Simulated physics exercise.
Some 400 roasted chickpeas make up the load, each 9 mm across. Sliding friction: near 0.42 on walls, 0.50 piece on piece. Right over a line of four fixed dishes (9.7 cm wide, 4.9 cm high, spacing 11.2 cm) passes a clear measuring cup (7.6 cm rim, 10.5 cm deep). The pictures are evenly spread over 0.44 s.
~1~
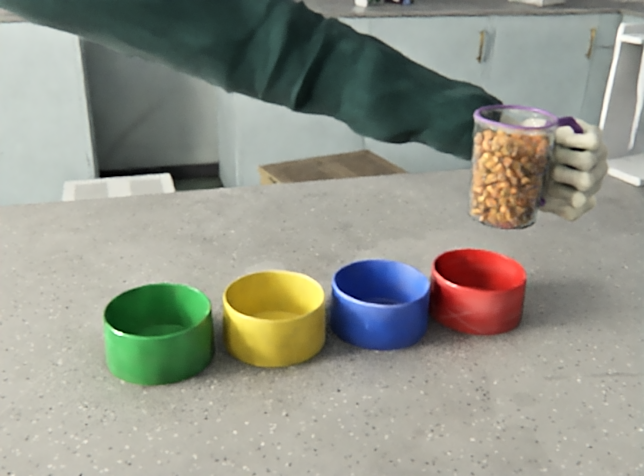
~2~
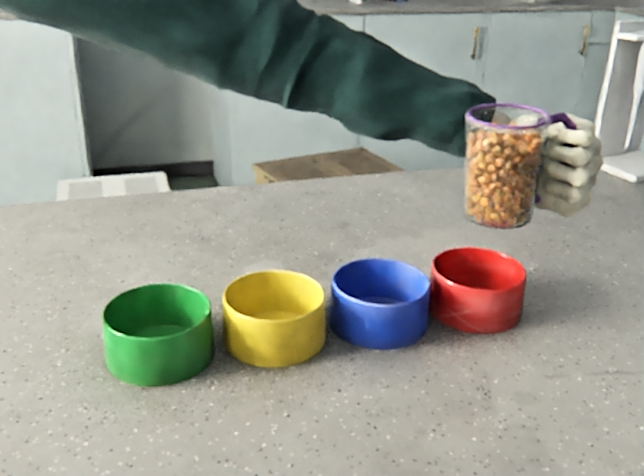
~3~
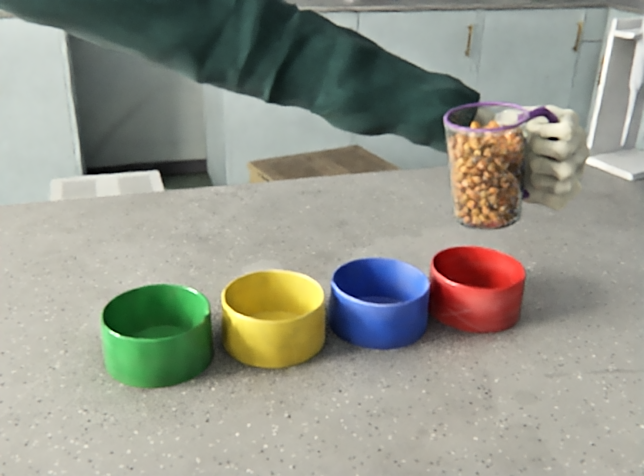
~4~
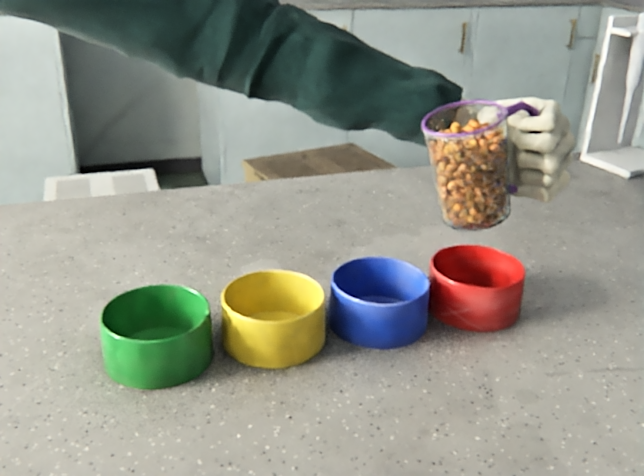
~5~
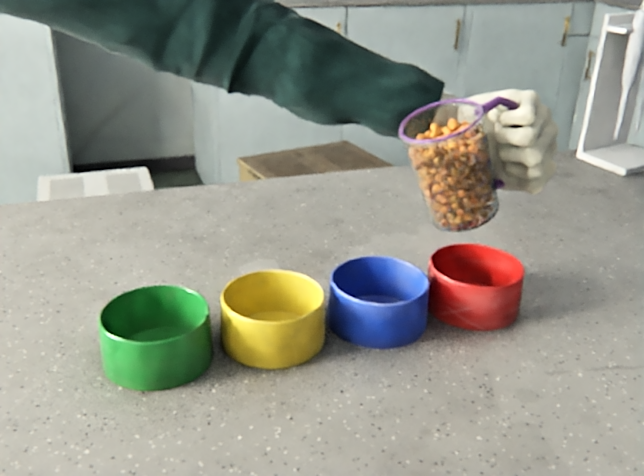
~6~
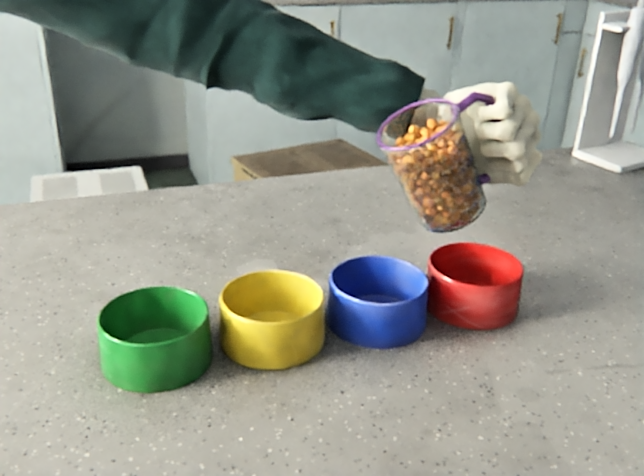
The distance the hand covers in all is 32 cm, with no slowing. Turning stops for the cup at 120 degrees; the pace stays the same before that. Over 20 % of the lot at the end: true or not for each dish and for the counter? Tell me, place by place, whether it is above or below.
Red: Below the mark; blue: Below the mark; green: Above the mark; yellow: Below the mark; counter: Above the mark.
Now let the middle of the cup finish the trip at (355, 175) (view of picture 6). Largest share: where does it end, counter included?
Result: Largest portion at yellow.
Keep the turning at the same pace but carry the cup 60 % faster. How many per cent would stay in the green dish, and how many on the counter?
Green: 70; counter: 30.
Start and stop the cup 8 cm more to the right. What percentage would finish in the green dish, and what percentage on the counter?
Green 50, counter 40.
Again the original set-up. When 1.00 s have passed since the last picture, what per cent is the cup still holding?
It works out to about 90 per cent of the load.
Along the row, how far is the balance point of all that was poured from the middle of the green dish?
About 4 cm to its left.
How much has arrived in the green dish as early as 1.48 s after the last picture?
Close to 60 per cent at that point.
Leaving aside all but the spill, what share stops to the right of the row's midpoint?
I'd estimate close to 0 in a hundred.
Then, 0.60 s after the last picture, tilt 71 degrees; cup holds 100 %.
Then, 1.00 s after the last picture, tilt 100 degrees; cup holds 90 %, green 5 %.
Then, 1.48 s after the last picture, tilt 120 degrees; cup holds 10 %, green 60 %.
In the end, red 0 %, blue 0 %, green 70 %, yellow 0 %, counter 30 %.
